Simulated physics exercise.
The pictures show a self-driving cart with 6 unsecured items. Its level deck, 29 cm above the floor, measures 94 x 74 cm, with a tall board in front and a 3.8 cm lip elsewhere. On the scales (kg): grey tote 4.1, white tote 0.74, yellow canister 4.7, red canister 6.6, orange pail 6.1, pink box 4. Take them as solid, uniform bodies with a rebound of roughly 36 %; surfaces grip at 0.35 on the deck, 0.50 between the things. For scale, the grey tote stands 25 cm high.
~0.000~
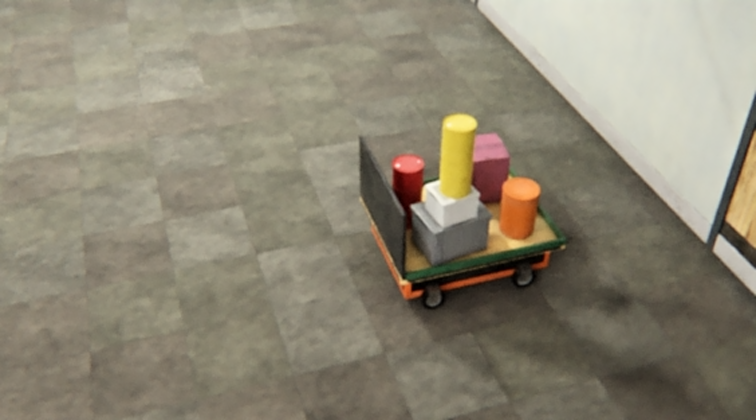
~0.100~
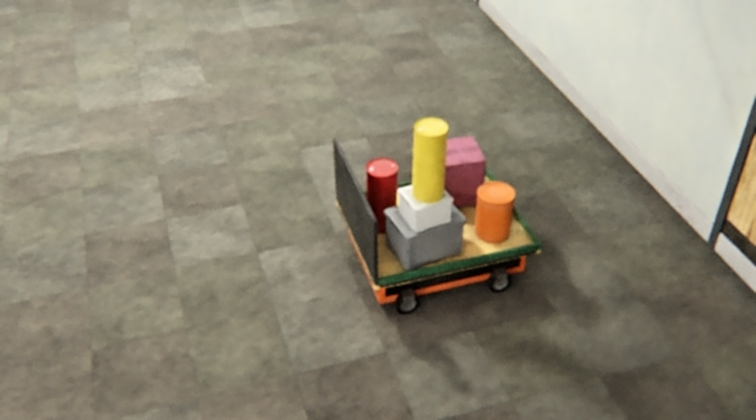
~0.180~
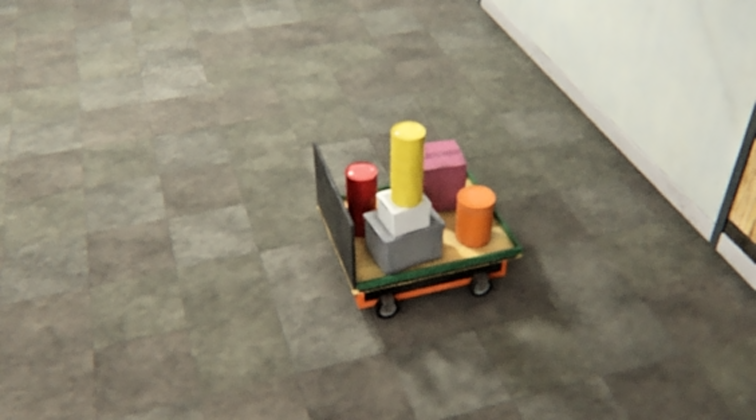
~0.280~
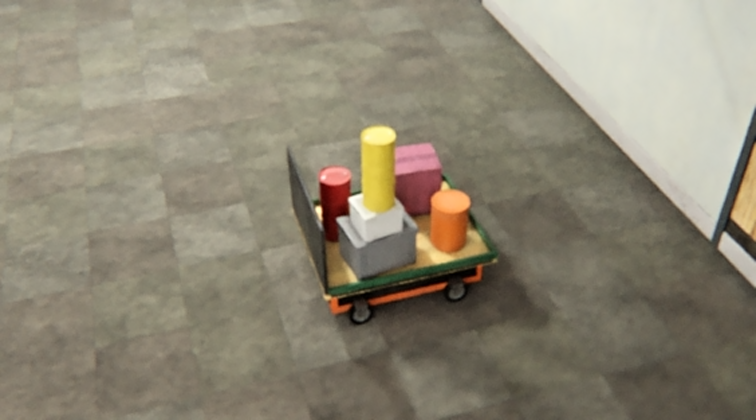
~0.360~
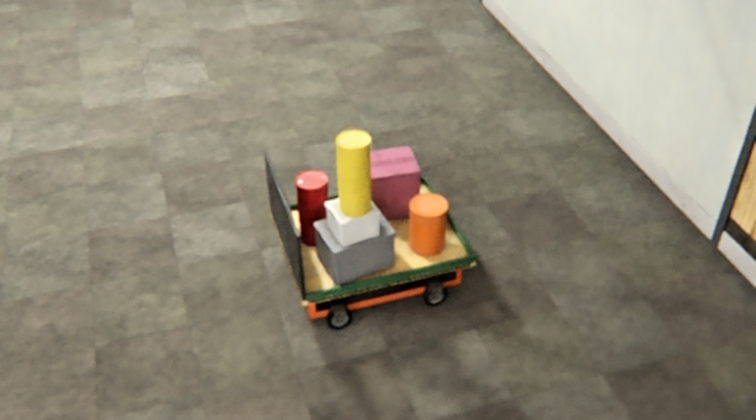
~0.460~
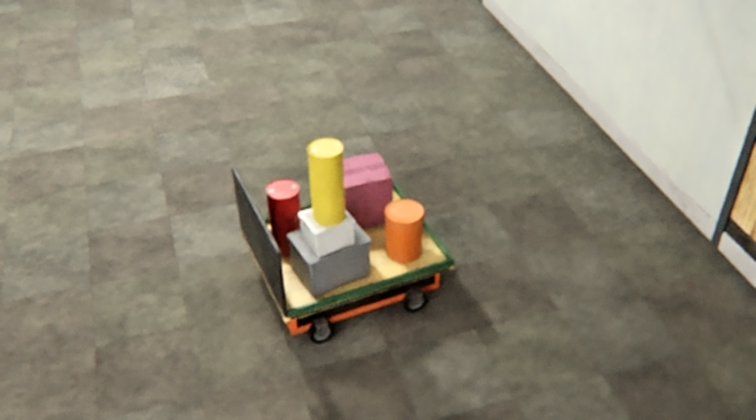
A loaded cart rolls left across the gray floor, then turns slightly, its items staying aboard.
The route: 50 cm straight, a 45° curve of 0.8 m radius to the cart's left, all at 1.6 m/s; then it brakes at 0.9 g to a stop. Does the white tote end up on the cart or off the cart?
The white tote remains on the deck.
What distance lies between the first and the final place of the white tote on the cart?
Some 26 cm.
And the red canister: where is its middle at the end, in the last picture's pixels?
Around (162, 355).
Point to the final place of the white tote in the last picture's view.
Near (211, 351).
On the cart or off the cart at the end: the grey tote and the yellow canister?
The grey tote is still on the cart; the yellow canister ends off the cart.
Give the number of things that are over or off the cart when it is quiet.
1 of them.
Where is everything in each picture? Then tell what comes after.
In the first frame, 0 cm covered; white tote (452, 202); grey tote (450, 228).
In the second frame, 16 cm covered; red canister (382, 196); orange pail (494, 213).
In the third frame, 29 cm covered; pink box (435, 177); grey tote (404, 236).
In the fourth frame, 45 cm covered; yellow canister (379, 170); red canister (336, 205).
In the fifth frame, 58 cm covered; orange pail (428, 225); pink box (390, 185).
In the sixth frame, 74 cm covered, turned 7°; white tote (327, 229) moved 3 cm; grey tote (330, 255) moved 2 cm.
After 0.76 s, 122 cm covered, turned 40°; white tote moved 19 cm near (268, 278); red canister 17° off upright; yellow canister 3° off upright.
After 1.26 s, 157 cm covered, turned 45°, stopped; white tote moved 26 cm near (212, 350); yellow canister 43° off upright; red canister 8° off upright.
In the end (3.1 s), off the cart, yellow canister; not toppled but over 10 cm from the start, grey tote, white tote, red canister, orange pail and pink box. In the last view, white tote near (211, 351).
